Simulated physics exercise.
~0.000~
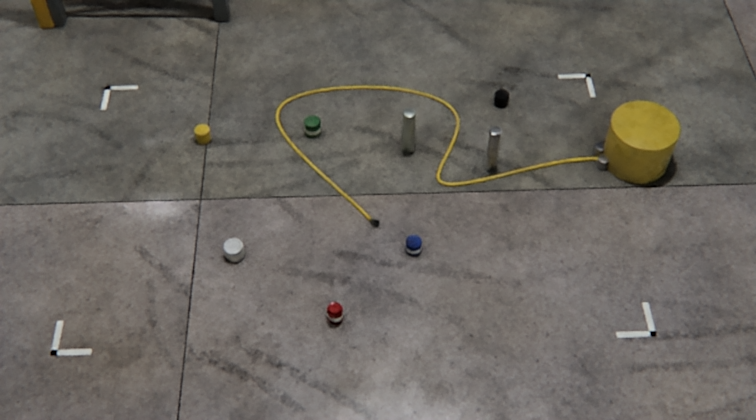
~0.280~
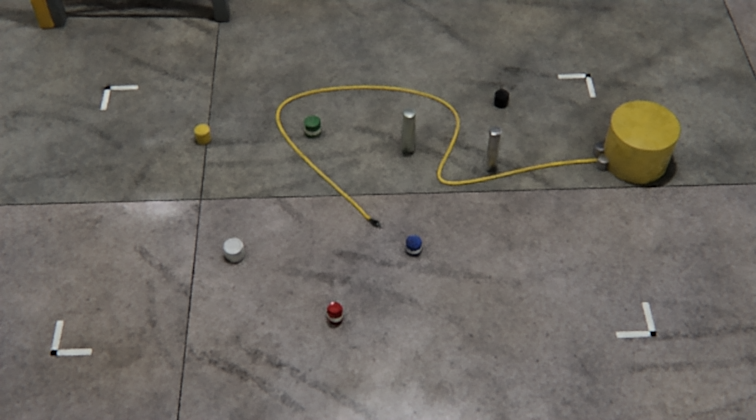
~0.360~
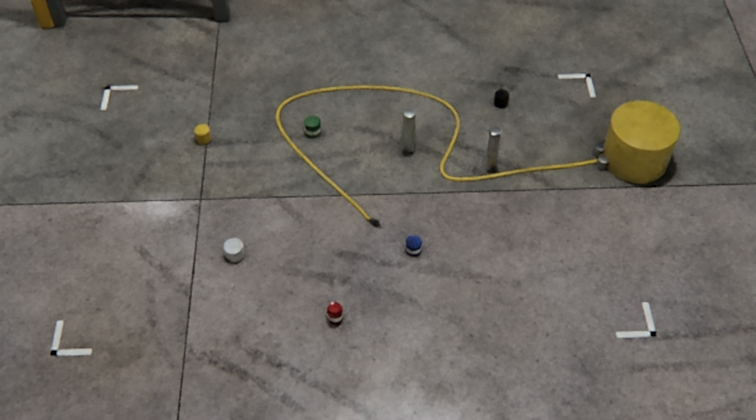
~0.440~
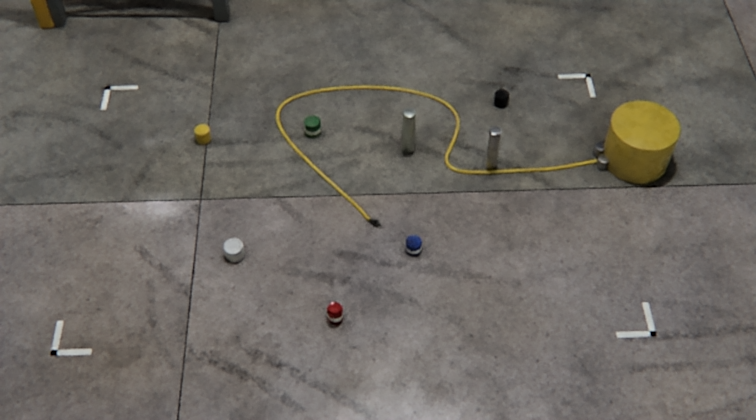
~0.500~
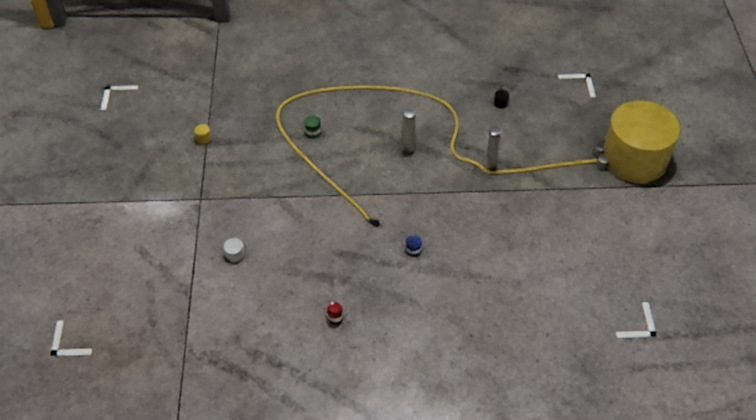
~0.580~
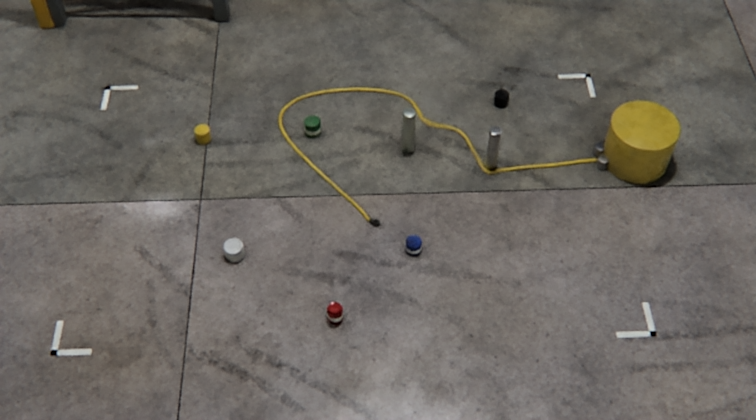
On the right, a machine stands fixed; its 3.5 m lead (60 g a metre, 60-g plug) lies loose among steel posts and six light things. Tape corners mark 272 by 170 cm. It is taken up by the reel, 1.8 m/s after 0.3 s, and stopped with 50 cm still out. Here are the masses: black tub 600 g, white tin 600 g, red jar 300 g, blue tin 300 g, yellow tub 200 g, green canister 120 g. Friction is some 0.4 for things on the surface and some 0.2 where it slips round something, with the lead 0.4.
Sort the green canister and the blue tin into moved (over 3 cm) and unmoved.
Sorted: Green canister moved, blue tin unmoved.
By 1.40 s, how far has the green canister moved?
Roughly: Green canister 50 cm.
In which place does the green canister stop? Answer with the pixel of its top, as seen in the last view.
Somewhere around (422, 169) is where it ends up.
At 1.0 s, plug at (371, 219); green canister 12 cm off its start.
At 1.4 s, plug at (366, 199); green canister 48 cm off its start.
At 1.8 s, plug at (498, 172); green canister 66 cm off its start at (422, 169).
At 2.2 s, plug at (626, 127); green canister 66 cm off its start.
At 3.0 s, plug at (664, 162); green canister 66 cm off its start at (422, 169), blue tin 0 cm off its start at (414, 241).
